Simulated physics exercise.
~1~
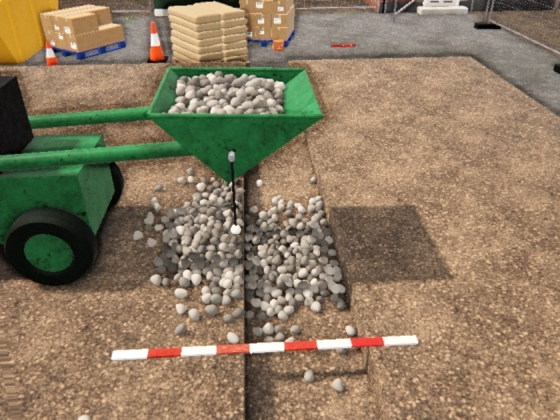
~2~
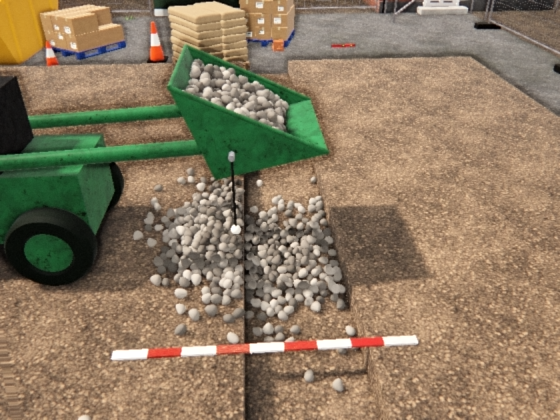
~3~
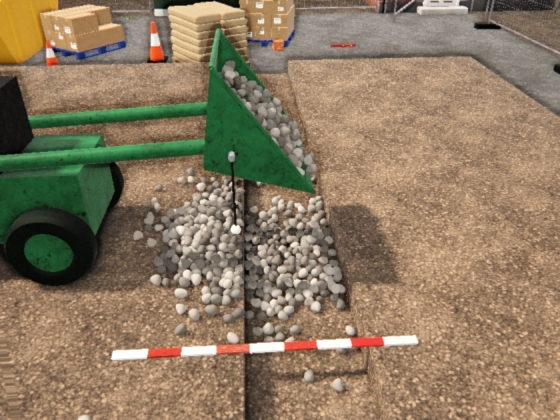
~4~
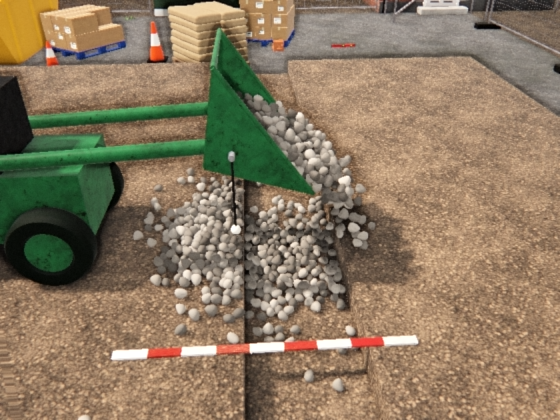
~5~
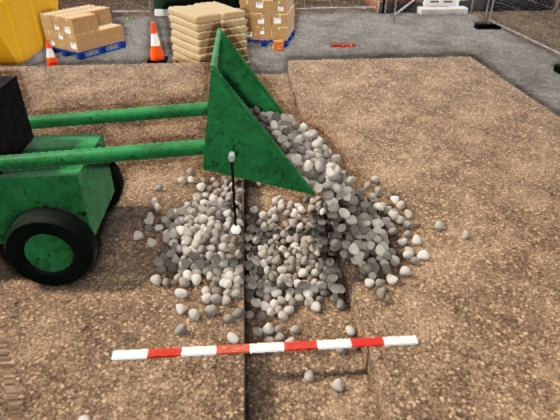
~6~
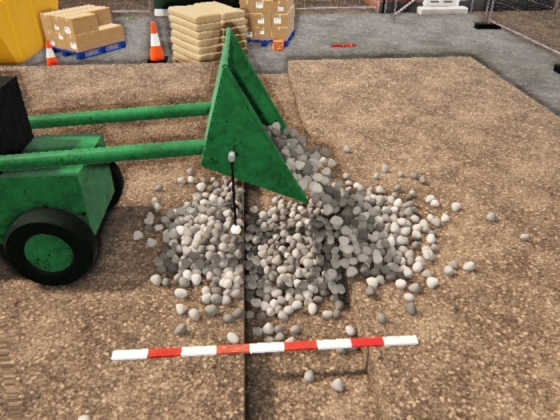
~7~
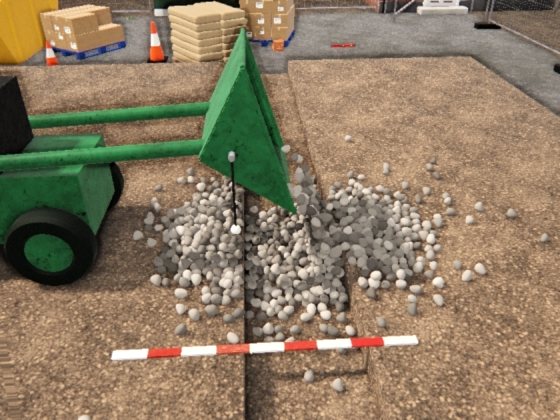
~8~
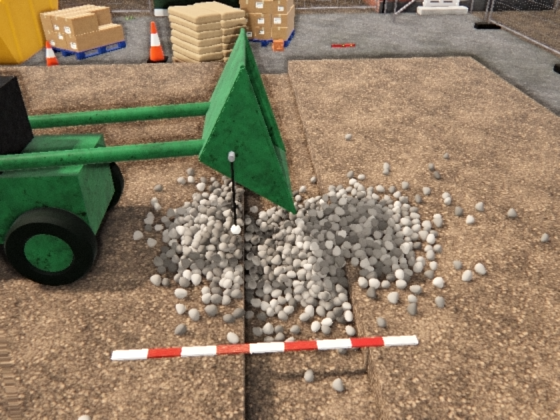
The clip opens on a green compact loader at the left, holding a bucket full of smooth grey stones above a loose pile that lies over a narrow trench in brown ground. A red and white striped staff lies in front. The bucket tips forward to the right until its floor slopes down, and stones begin sliding over its lip. They pour onto the right side of the pile, spreading past the trench while the bucket pauses. It then tips steeper and empties, and finally stays still above a wider heap, with a few stones scattered farther right.
